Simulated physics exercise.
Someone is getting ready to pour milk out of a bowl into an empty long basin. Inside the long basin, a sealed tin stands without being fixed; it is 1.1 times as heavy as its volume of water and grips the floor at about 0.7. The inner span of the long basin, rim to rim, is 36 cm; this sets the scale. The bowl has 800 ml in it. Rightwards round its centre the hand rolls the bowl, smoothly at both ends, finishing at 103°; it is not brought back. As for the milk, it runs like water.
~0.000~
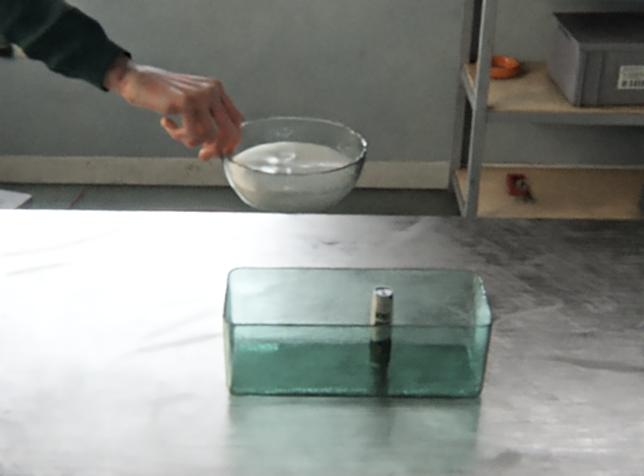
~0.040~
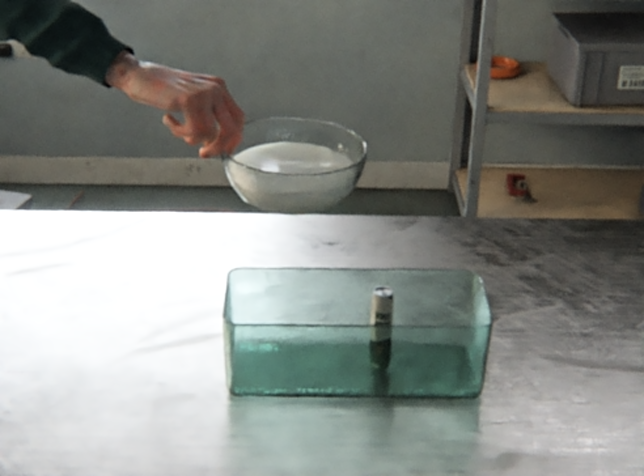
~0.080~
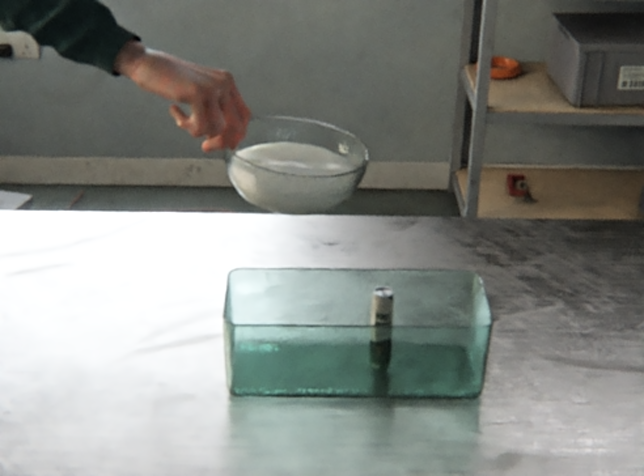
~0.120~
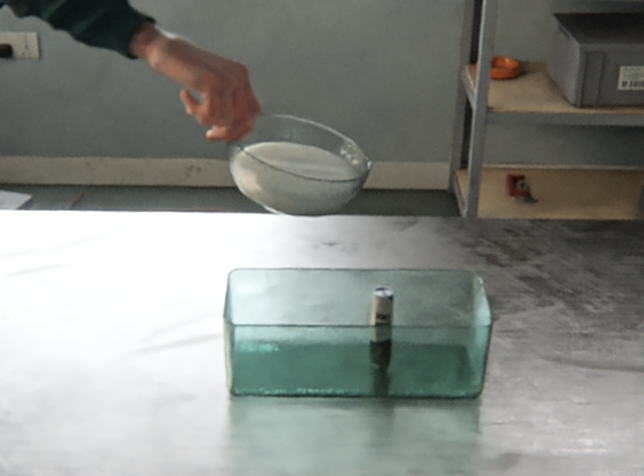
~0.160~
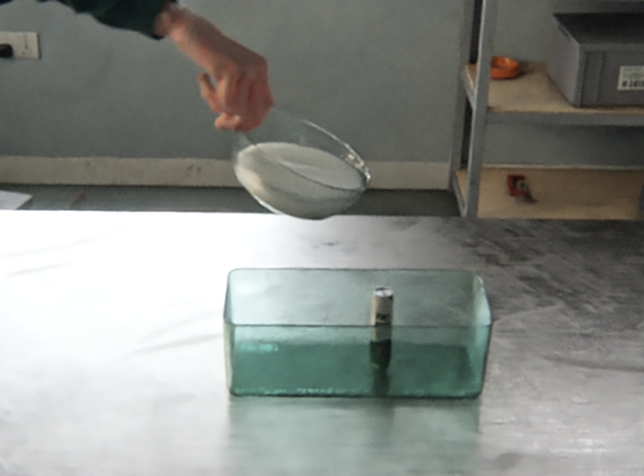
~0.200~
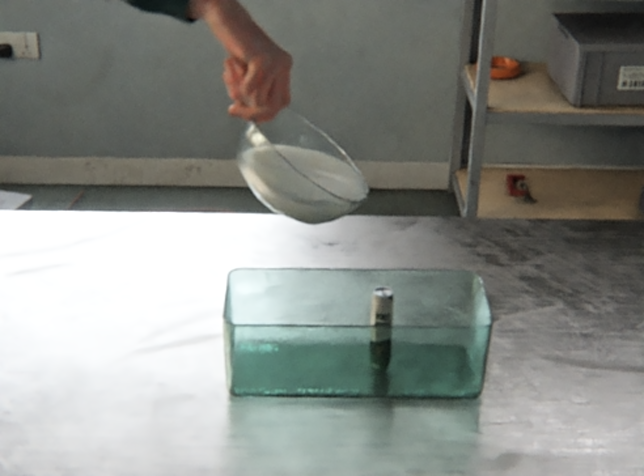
A hand tilting a glass bowl of milky liquid steadily rightwards above a green glass basin with a small tin standing inside.
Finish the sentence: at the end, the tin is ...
Standing on its base.
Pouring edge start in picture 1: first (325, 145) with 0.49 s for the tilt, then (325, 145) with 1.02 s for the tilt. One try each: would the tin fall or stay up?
Run one: It tumbles. Run two: It does not tip.
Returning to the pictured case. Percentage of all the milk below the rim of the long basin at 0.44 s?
Roughly 28 per cent.
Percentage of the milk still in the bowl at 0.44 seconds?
Roughly 8 %.
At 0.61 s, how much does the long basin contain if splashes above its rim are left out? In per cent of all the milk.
It works out near 92 per cent.
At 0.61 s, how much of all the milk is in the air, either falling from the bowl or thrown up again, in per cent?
Roughly 7 %.
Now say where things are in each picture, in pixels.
The first picture shows tilt 0°; pouring edge (366, 147); surface from (228, 164) to (358, 167); the long basin's rim runs from (226, 296) to (486, 299); the tin's top is at (383, 295).
The second picture shows tilt 2°; pouring edge (366, 149); surface from (228, 164) to (358, 168).
The third picture shows tilt 7°; pouring edge (368, 156); surface from (230, 162) to (359, 170).
The fourth picture shows tilt 15°; pouring edge (370, 165); surface from (233, 159) to (360, 174).
The fifth picture shows tilt 25°; pouring edge (369, 178); surface from (236, 156) to (364, 178).
The sixth picture shows tilt 37°; pouring edge (366, 192); surface from (241, 157) to (365, 182); 1 per cent is over the edge.
Then, 0.44 s in, the tilt is 100° and 8 per cent is still to pour; the tin stands where it began.
Then, 0.61 s in, the tilt is 103° and 0 per cent is still to pour; the tin stands where it began.
Then, 0.79 s in, the tilt is 103° and 0 per cent is still to pour; the tin stands where it began.
Then, 0.99 s in, the tilt is 103° and 0 per cent is still to pour; the tin stands 1 cm from where it began.
Finally, the tin stands where it began.
